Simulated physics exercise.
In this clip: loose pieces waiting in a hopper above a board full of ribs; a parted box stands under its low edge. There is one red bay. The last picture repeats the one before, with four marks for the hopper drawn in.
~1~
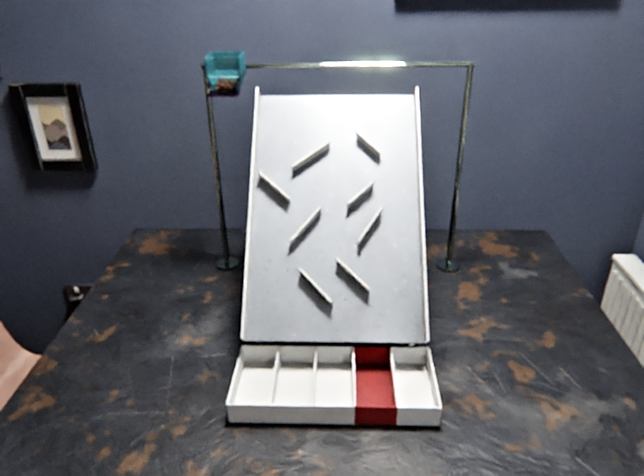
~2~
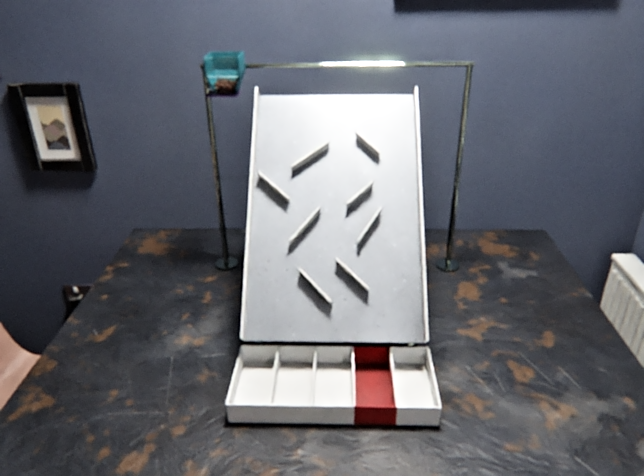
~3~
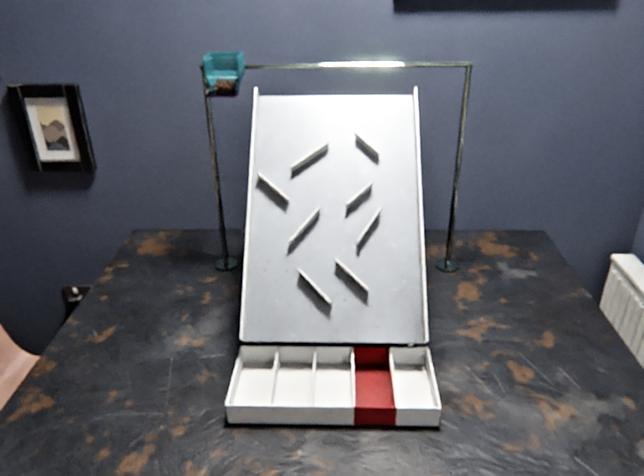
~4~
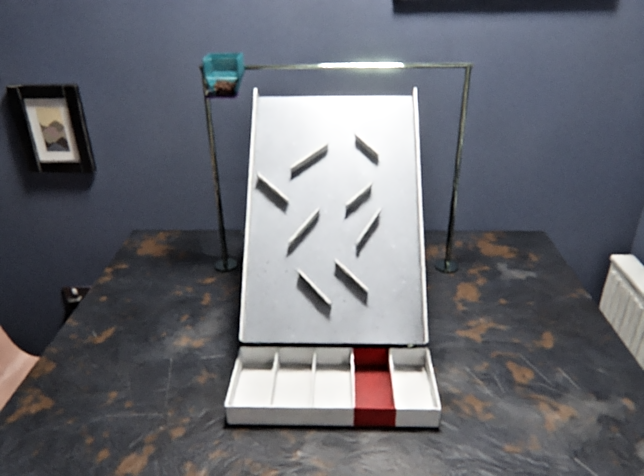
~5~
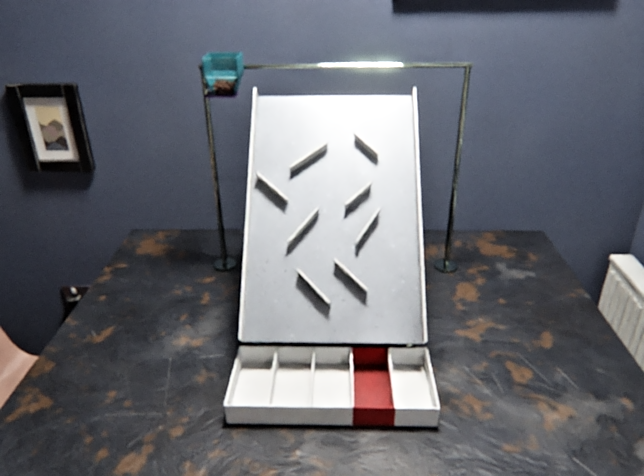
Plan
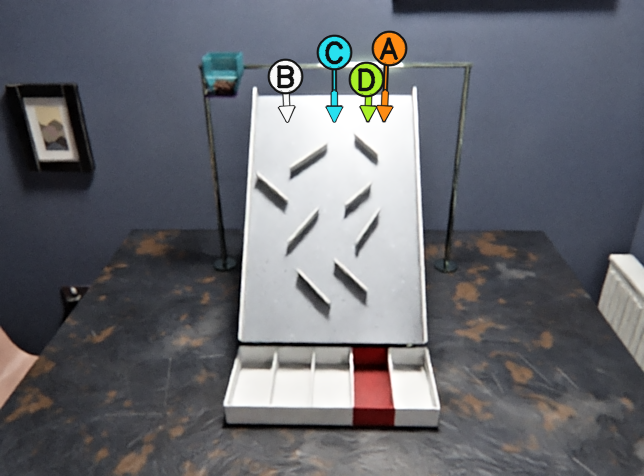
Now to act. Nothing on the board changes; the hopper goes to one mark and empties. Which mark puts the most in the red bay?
The best mark is C.
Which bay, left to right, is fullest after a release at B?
The first.
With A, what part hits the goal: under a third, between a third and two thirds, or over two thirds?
Under a third.
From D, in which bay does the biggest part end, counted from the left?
The fifth.
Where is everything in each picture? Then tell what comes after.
In the first picture, hopper at (228, 85), allspice berries, door shut.
In the second picture, ribs (291, 166) to (329, 141), (356, 131) to (380, 152), (258, 171) to (289, 198).
In the third picture, ribs (346, 204) to (372, 181), (289, 242) to (319, 207), (357, 241) to (380, 208).
In the fourth picture, ribs (299, 270) to (331, 303), (336, 259) to (368, 290).
In the fifth picture, red bay at (374, 415), number 4 of 5 from the left.
On the marked copy, mark A meets the board at (384, 115); mark B meets the board at (287, 116); mark C meets the board at (334, 116); mark D meets the board at (368, 115).
Choosing A, a stray few in the red bay, nearly all in other bays, a small part outside the box.
Choosing B, none in the red bay, nearly all in other bays.
Choosing C, about a third in the red bay, about two thirds in other bays.
Choosing D, a small part in the red bay, most in other bays, a small part outside the box.
